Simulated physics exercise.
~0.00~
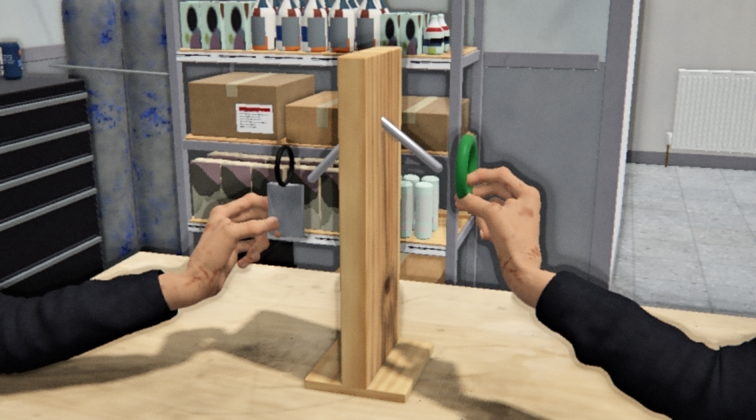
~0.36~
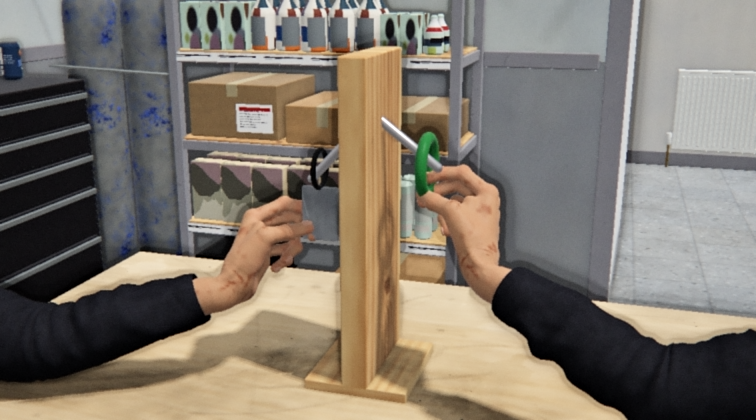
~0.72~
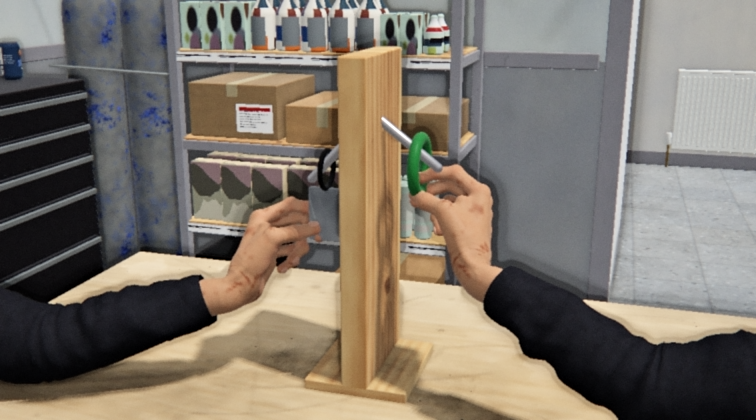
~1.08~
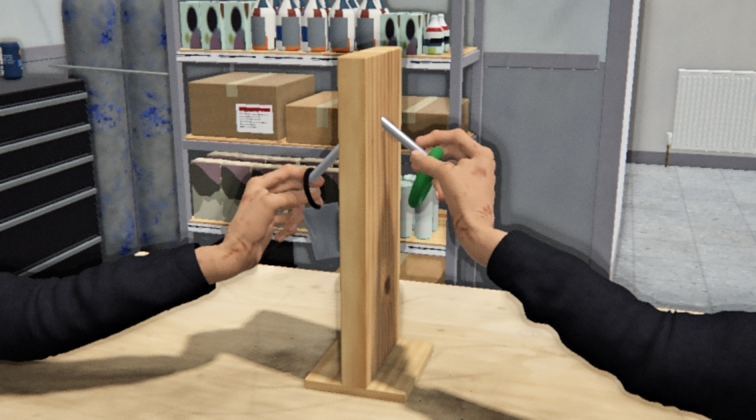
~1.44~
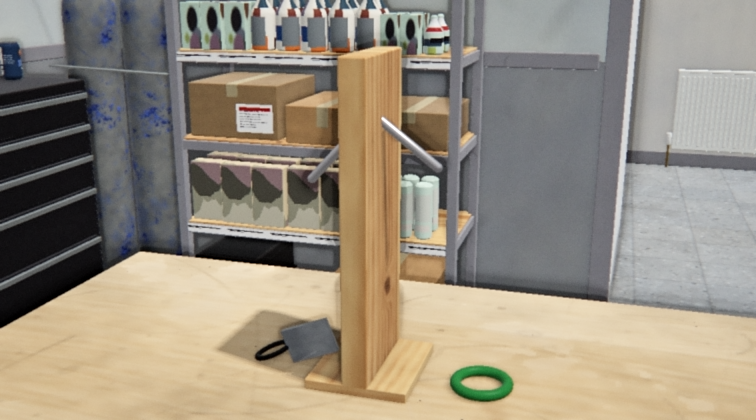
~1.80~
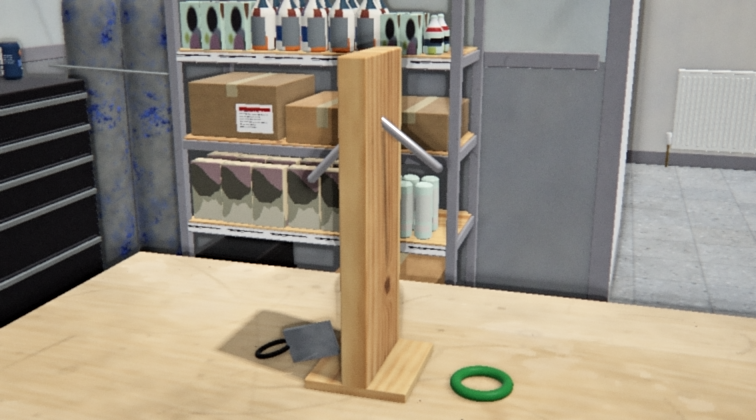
Two hands hang a grey tag and green ring on pegs, but both fall.
